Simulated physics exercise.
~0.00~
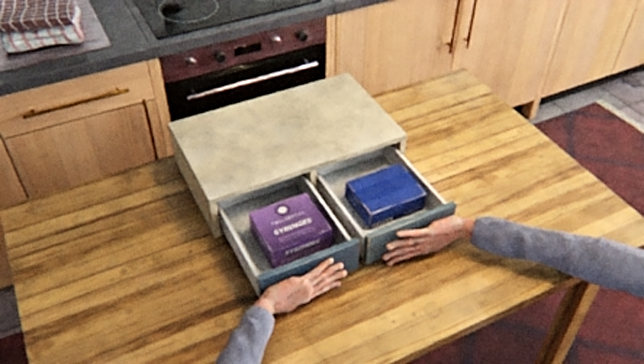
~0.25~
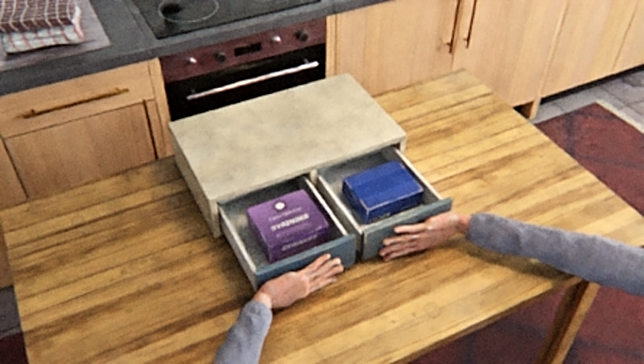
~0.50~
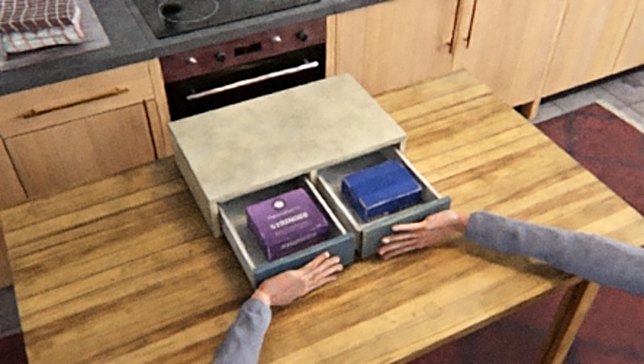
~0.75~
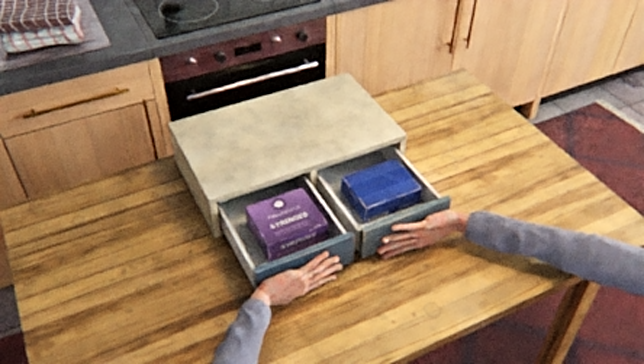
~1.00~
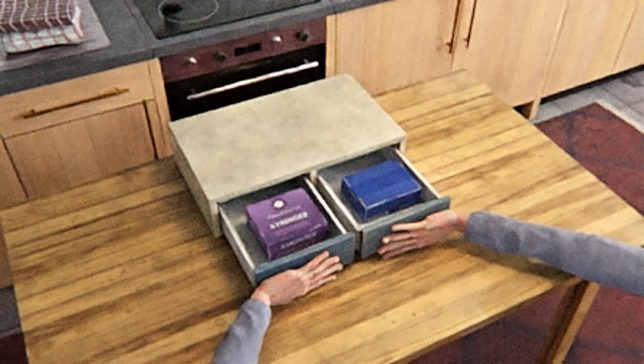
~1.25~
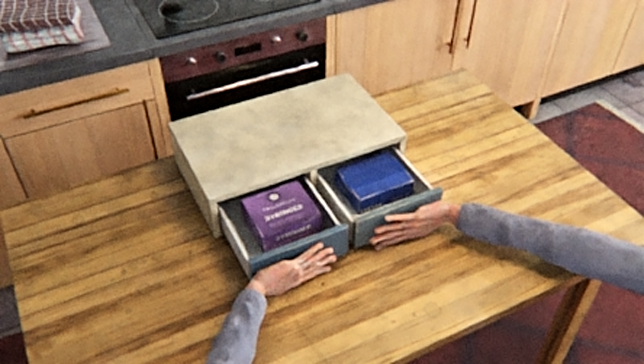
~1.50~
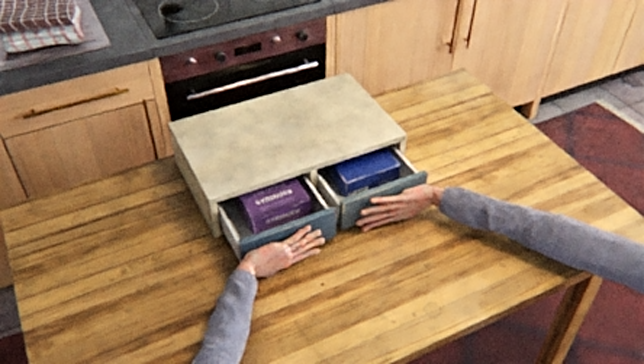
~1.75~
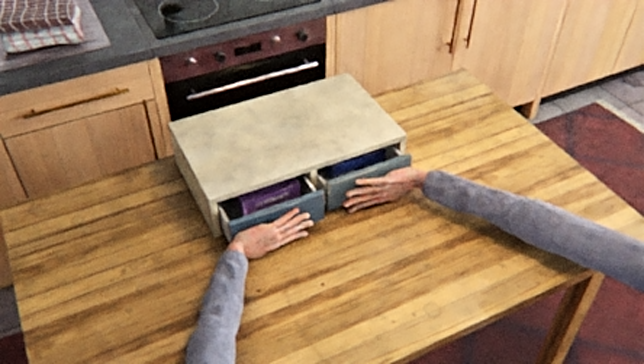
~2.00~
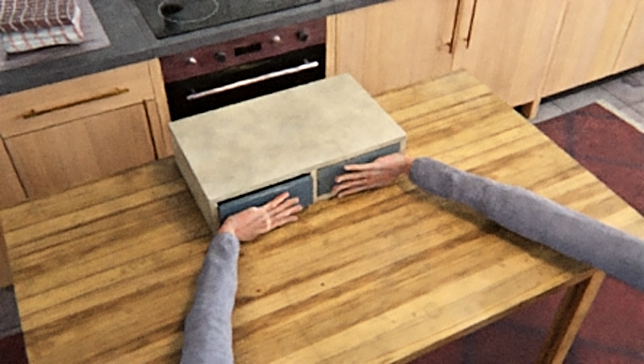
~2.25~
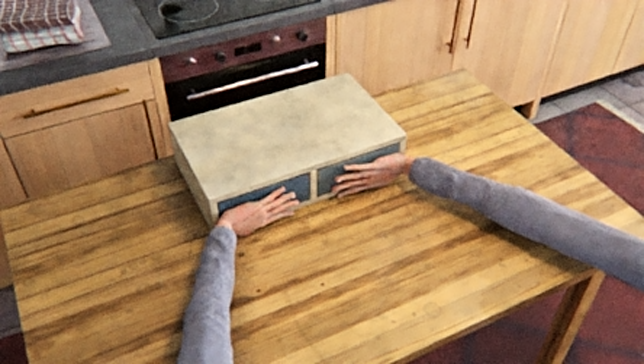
In a kitchen seen from above at an angle, a pale, stone-coloured chest sits on a wooden table in front of an oven and light wood cabinets. Its two blue-grey drawers stand open, with a purple box in the left one and a blue box in the right. Two hands in grey sleeves rest against the drawer fronts and barely move at first. Then they push both drawers inward together, and the boxes slide back with them under the chest's top. Finally both drawers are shut flush, the boxes hidden, with the hands still on the fronts.
